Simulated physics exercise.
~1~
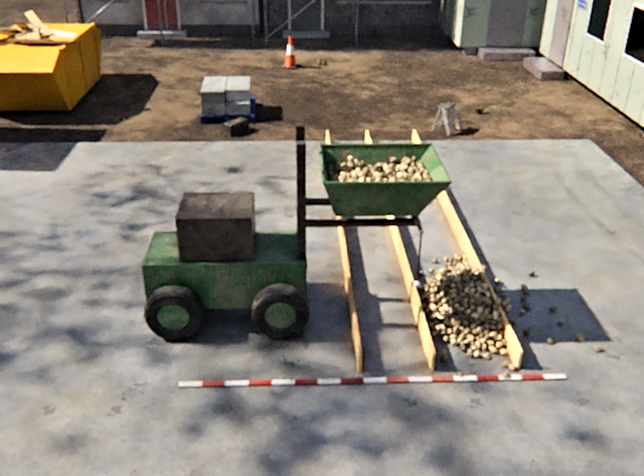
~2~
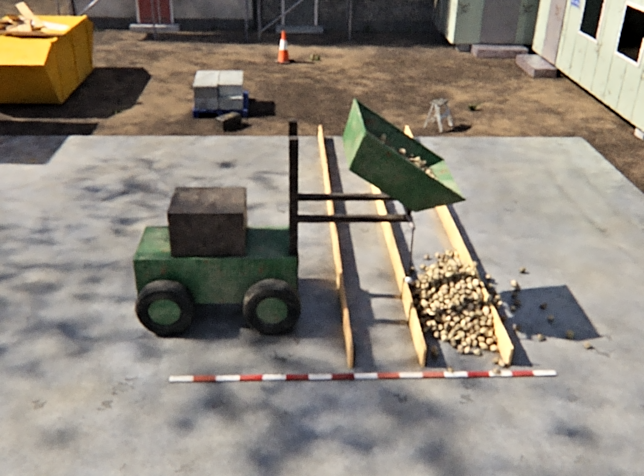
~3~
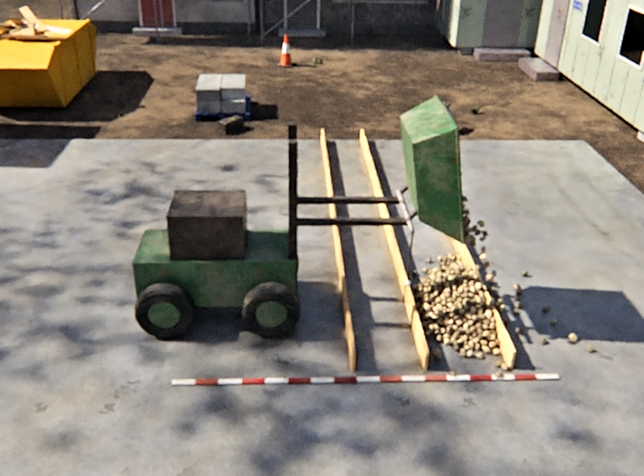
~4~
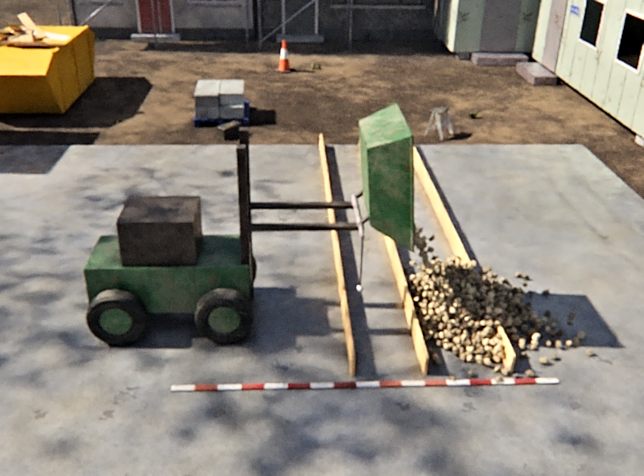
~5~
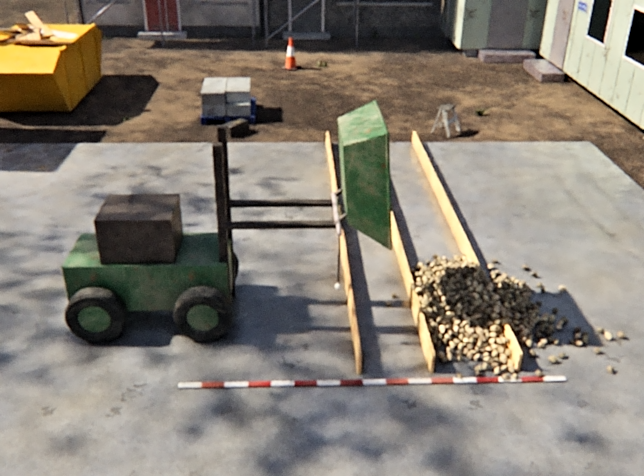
At first, a green fork truck with a dark block on its back holds a green skip full of pale stones above wooden planks laid on a concrete floor, with an earlier heap lying at the right. The skip tips to the right, its load still mostly inside. It swings on until it stands almost upright, and stones pour down onto the heap. The truck then backs away to the left with the skip still steeply tilted. It ends with the skip empty and a larger, wider heap spread around the right-hand planks, some stones scattered beyond the last one.
